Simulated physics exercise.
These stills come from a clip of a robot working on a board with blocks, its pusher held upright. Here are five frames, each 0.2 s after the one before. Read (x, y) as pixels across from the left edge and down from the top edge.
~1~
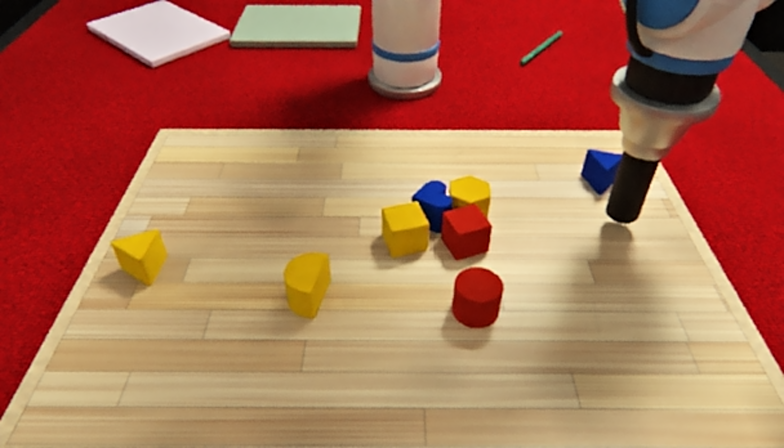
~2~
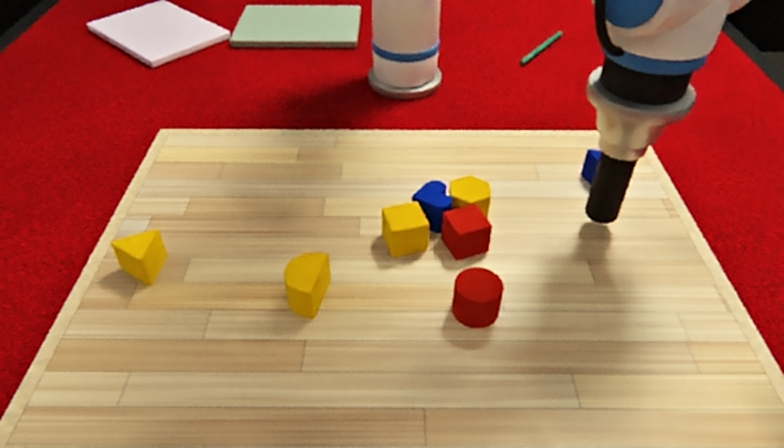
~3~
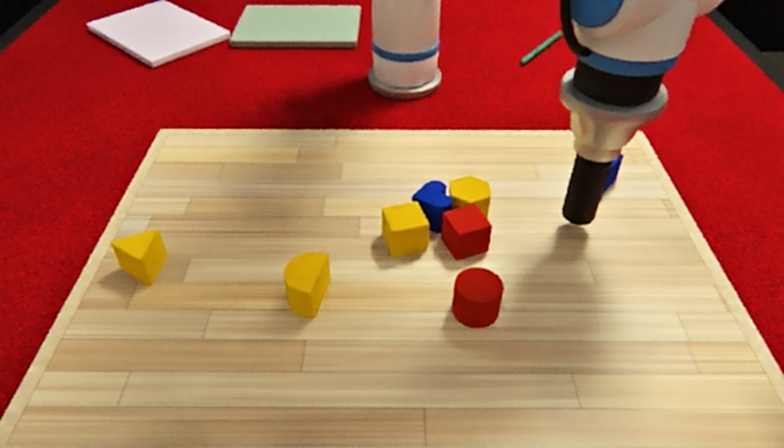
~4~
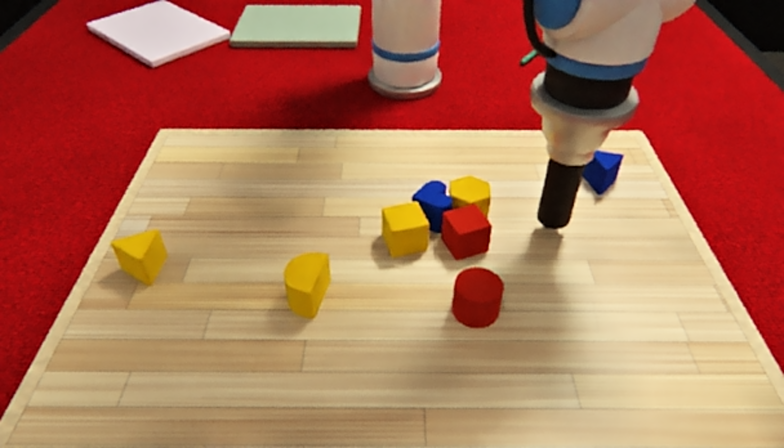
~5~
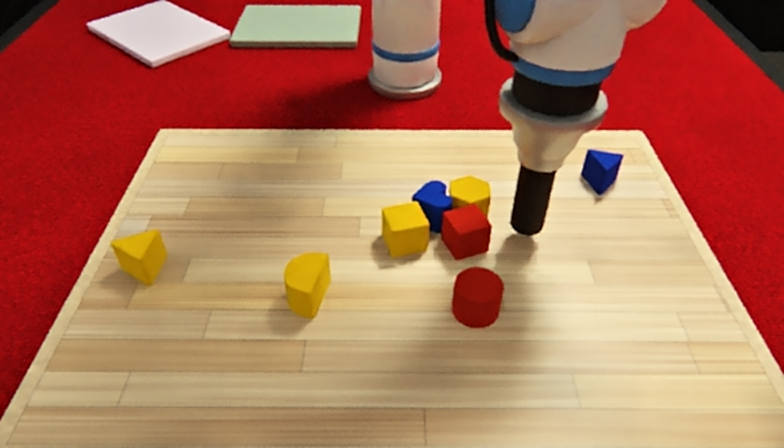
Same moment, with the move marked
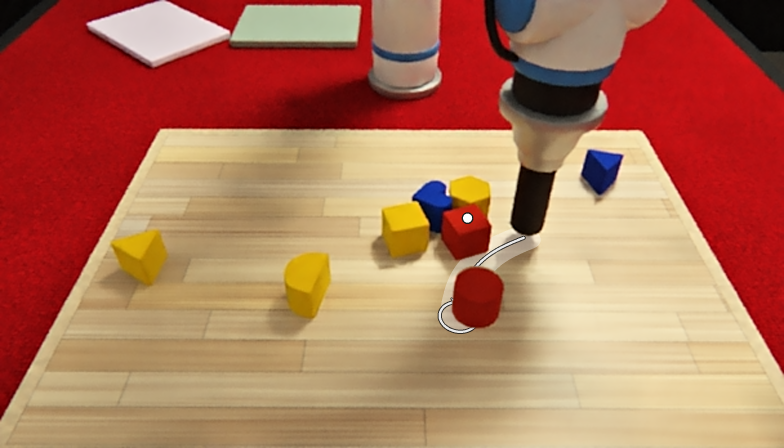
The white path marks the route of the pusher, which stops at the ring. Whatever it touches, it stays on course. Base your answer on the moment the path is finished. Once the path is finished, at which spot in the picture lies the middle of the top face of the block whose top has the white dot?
It will end up at (448, 225).
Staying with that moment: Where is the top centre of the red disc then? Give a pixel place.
Its top centre lands on (486, 322).
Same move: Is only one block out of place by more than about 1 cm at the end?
I'd say no.
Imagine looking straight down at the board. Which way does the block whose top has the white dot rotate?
It turns round clockwise.
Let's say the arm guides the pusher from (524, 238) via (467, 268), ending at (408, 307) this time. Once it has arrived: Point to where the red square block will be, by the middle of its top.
Top centre: (436, 227).
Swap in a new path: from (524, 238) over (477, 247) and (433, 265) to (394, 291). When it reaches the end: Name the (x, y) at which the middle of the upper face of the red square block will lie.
My best guess is (385, 234).
Path on the board, from (524, 238) by way of (490, 254) and (467, 281) to (459, 317); the dot is on the red square block.
What follows on the original path. One third of the way, pusher at (491, 244); red square block at (456, 220), turned 30° clockwise.
Two thirds of the way, pusher at (468, 271); yellow square block at (402, 215); red square block at (448, 225), turned 60° clockwise; red disc at (479, 287).
At the end, pusher at (460, 305); yellow square block at (402, 215); red square block at (448, 225), turned 60° clockwise; yellow hexagon in place; red disc at (486, 322).
